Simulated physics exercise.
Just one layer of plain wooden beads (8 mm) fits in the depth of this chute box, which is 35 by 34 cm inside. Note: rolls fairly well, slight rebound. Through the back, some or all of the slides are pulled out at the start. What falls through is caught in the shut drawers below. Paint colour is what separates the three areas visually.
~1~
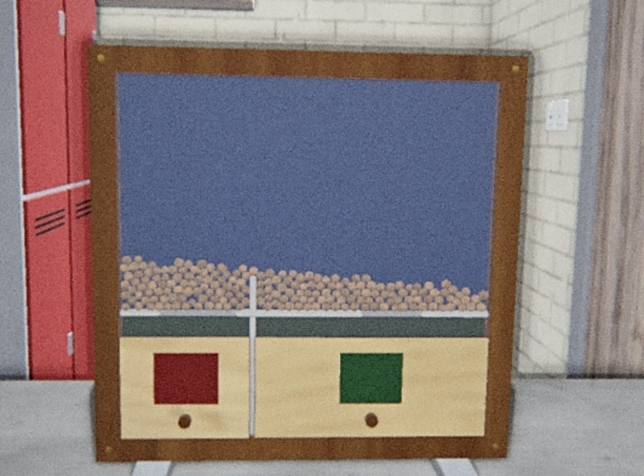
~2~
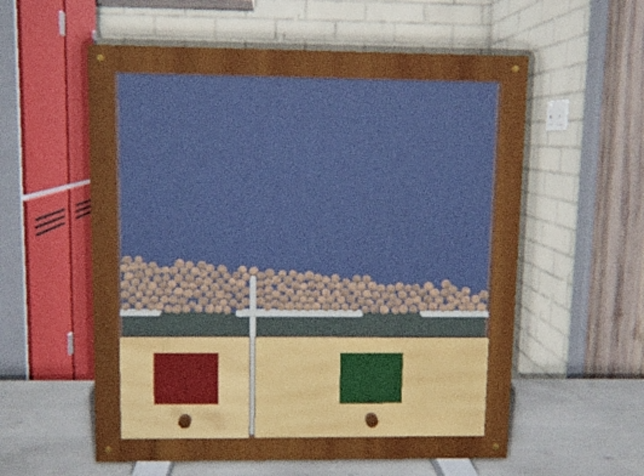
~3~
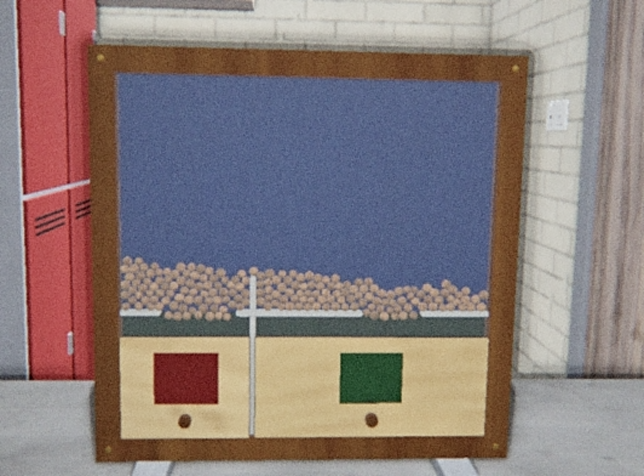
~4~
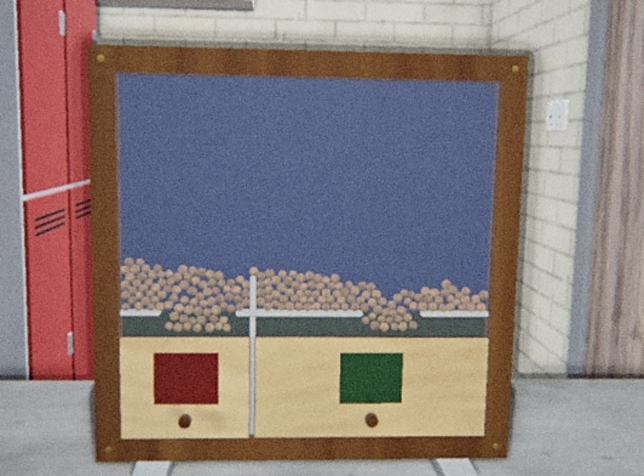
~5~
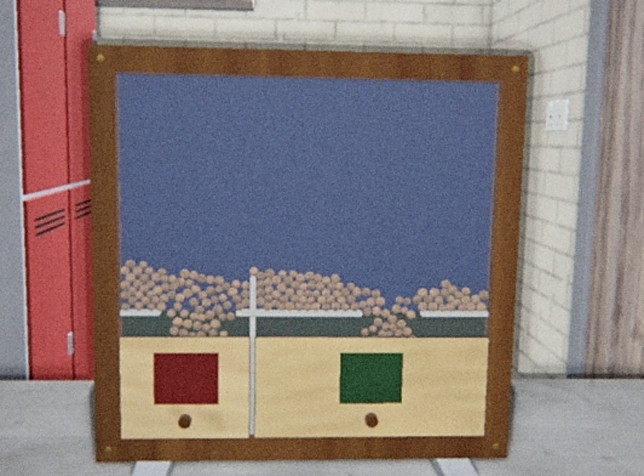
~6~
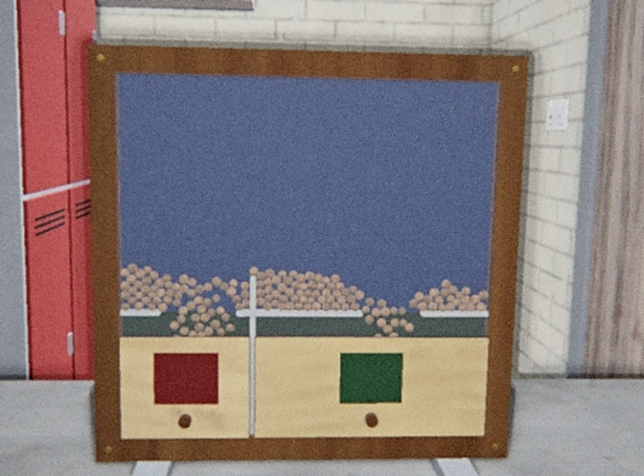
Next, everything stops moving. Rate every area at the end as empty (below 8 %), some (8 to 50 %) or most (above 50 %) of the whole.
Ratings: Red some, blue some, green some.
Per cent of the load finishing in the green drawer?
My estimate is some 20 in a hundred.
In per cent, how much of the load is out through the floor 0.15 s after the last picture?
Roughly 55 %.
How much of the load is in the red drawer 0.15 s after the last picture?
Share: Some 35 %.
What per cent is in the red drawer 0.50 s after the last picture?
Around 40 per cent.
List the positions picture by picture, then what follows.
The first picture shows about 190 beads; load centre (282, 288); red (186, 379), blue (310, 103), green (371, 378); slides (155, 313) to (241, 313), (357, 313) to (426, 314).
In the second picture, 2 of 2 slides gone; load centre (282, 288); 0 out.
The third picture shows load centre (276, 295); 12 out.
The fourth picture shows load centre (284, 300); 25 out.
The fifth picture shows load centre (284, 300); 43 out.
The sixth picture shows load centre (284, 300); 53 out; wall ends (253, 278).
Then, 0.15 s later than the last picture, 55 % are out; red 35 %, blue 45 %, green 20 %.
Then, 0.50 s later than the last picture, 60 % are out; red 40 %, blue 40 %, green 20 %.
Then, 1.20 s later than the last picture, 60 % are out; red 40 %, blue 40 %, green 20 %.
All still 1.4 s after it, 60 % are out; red 40 %, blue 40 %, green 20 %.
